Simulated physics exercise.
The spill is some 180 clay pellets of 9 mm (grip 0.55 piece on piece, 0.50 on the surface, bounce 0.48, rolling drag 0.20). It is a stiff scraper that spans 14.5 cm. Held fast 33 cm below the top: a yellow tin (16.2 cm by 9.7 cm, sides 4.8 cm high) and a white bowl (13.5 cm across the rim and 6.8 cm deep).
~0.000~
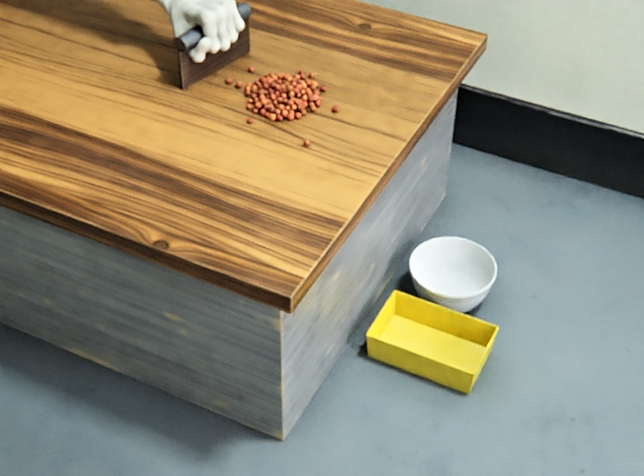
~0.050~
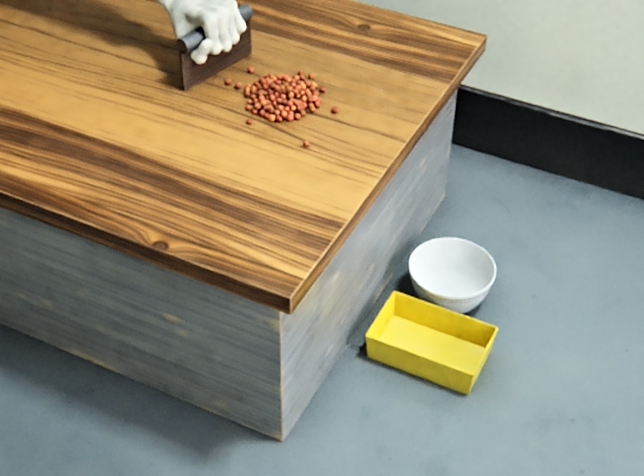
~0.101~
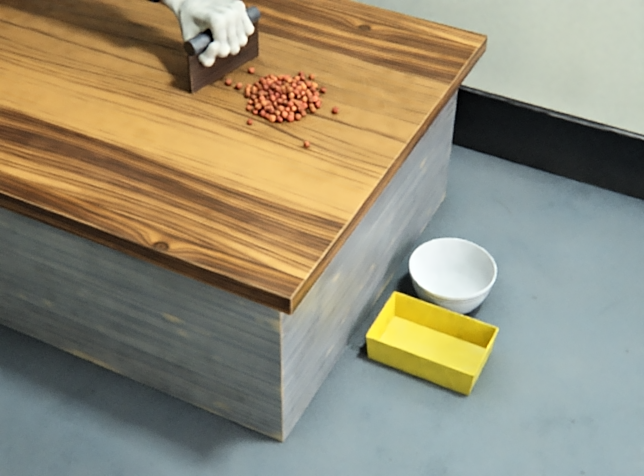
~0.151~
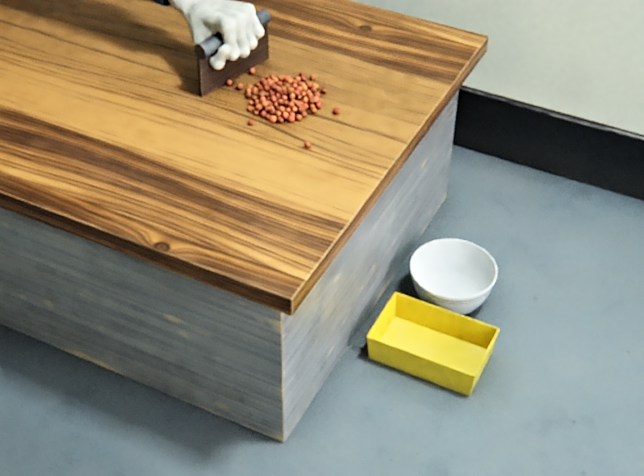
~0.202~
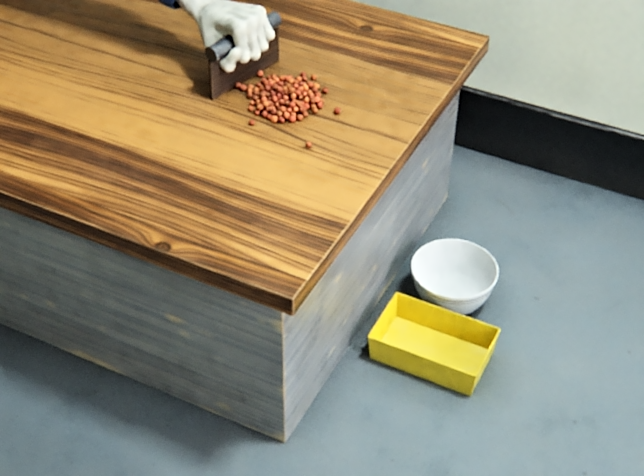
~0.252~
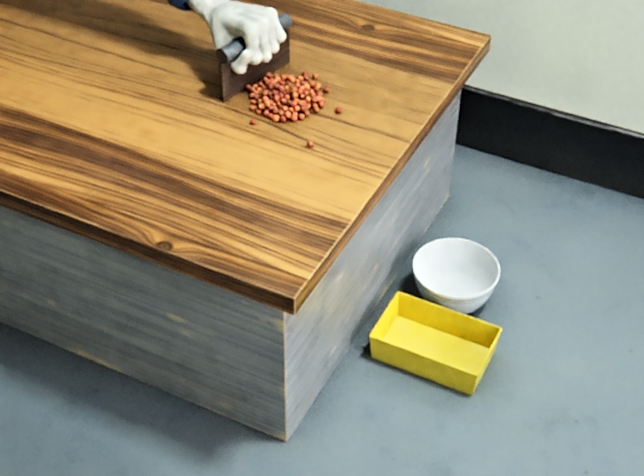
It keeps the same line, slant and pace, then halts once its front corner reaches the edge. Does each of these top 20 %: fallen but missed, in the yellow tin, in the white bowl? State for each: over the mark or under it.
Fallen but missed: Under, yellow tin: Under, white bowl: Over.
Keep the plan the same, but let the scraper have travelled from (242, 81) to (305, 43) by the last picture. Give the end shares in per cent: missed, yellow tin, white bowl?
Final tally - missed 10, yellow tin 30, white bowl 25.
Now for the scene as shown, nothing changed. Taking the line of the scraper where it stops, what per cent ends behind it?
It comes to about 30 per cent.
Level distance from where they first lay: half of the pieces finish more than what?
That works out to roughly 24 centimetres.
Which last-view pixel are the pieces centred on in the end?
The centre lies at about (406, 293).
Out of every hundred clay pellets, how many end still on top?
It comes to around 50 percent.
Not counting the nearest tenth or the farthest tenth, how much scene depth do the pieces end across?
Close to 14 cm from front to back.
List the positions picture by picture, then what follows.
The first picture shows scraper from (181, 57) to (246, 22); moved 0.0 cm; pieces shifted so far, 0; middle of the spill at (283, 87); yellow tin at (433, 331); white bowl at (453, 265).
The second picture shows scraper from (183, 59) to (248, 23); moved 0.4 cm; pieces shifted so far, 0; middle of the spill at (282, 88).
The third picture shows scraper from (190, 61) to (255, 26); moved 1.6 cm; pieces shifted so far, 0; middle of the spill at (283, 88).
The fourth picture shows scraper from (201, 65) to (265, 29); moved 3.2 cm; pieces shifted so far, 0; middle of the spill at (284, 89).
The fifth picture shows scraper from (212, 67) to (276, 31); moved 4.8 cm; pieces shifted so far, 3; middle of the spill at (285, 89).
The sixth picture shows scraper from (223, 69) to (287, 33); moved 6.3 cm; pieces shifted so far, 12; middle of the spill at (286, 88); yellow tin at (436, 332); white bowl at (456, 267). Its speed is about 0.31 m/s.
Then, at 0.61 s, scraper 18 cm from its start, spill 13 cm wide; still on top 100 %.
After 0.98 s, scraper 29 cm from its start, spill 14 cm wide; still on top 100 %.
Then, at 1.29 s, scraper 31 cm from its start, spill 15 cm wide; yellow tin 5 %, white bowl 35 %, off the edge, not caught 10 %, still on top 50 %.
In the end, at 2.0 s, yellow tin 5 %, white bowl 40 %, fallen but missed 5 %, still on top 50 %.
